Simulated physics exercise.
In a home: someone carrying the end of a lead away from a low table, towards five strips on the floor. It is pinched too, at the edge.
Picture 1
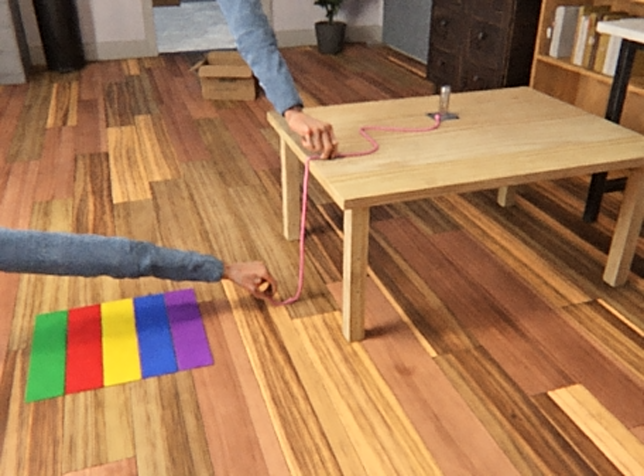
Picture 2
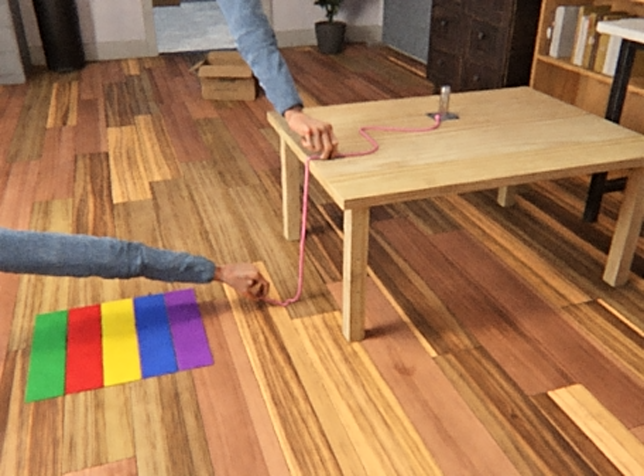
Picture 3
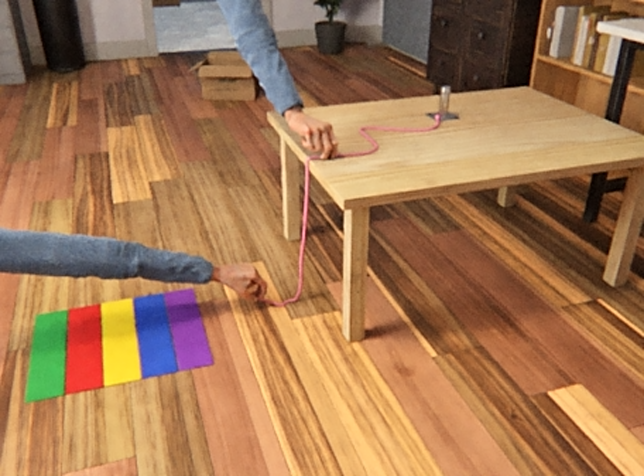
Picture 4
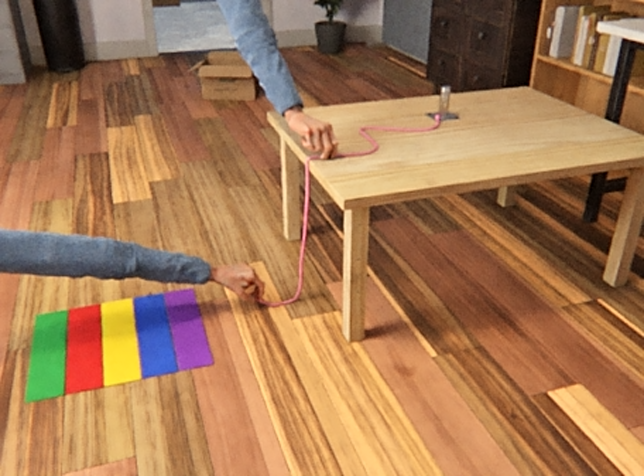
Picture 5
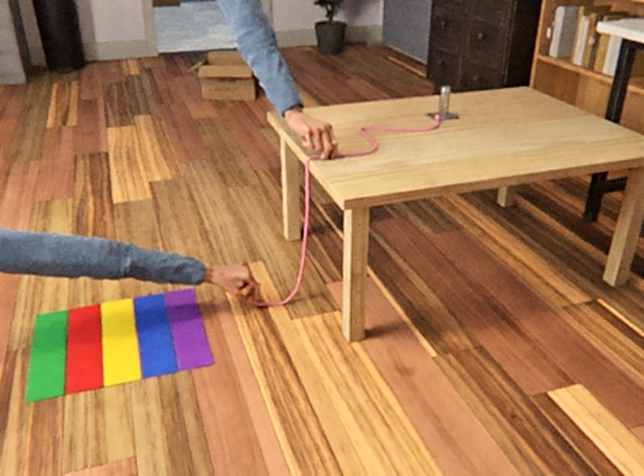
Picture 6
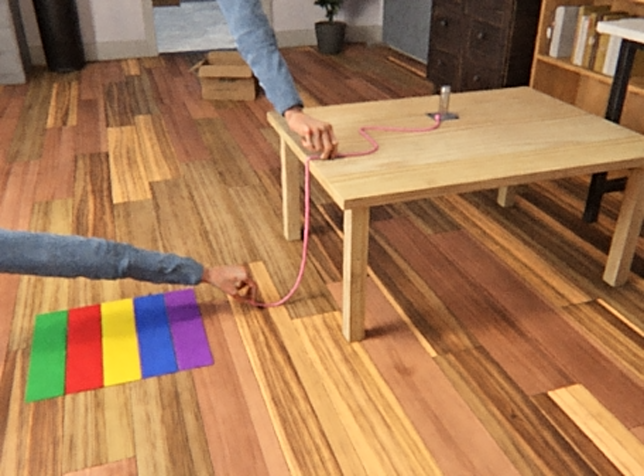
A hand slowly draws a pink cord's end left while another pinches it at the table edge.
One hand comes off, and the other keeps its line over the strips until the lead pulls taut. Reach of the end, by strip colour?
Red.
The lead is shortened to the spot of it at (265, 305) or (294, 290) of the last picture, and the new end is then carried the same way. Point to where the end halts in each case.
Estimated pixels: (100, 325) then (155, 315).
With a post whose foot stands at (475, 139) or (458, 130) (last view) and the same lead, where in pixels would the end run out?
Try 1 gives (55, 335) and try 2 gives (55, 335).
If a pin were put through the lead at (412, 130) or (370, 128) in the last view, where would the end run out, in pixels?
It would be somewhere around (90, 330) the first time and (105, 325) the second.
Early on, end near (147, 318); over blue.
Midway, end near (101, 326); over yellow.
At the end of the slack, end near (73, 332); over red. The end stops over the red strip.
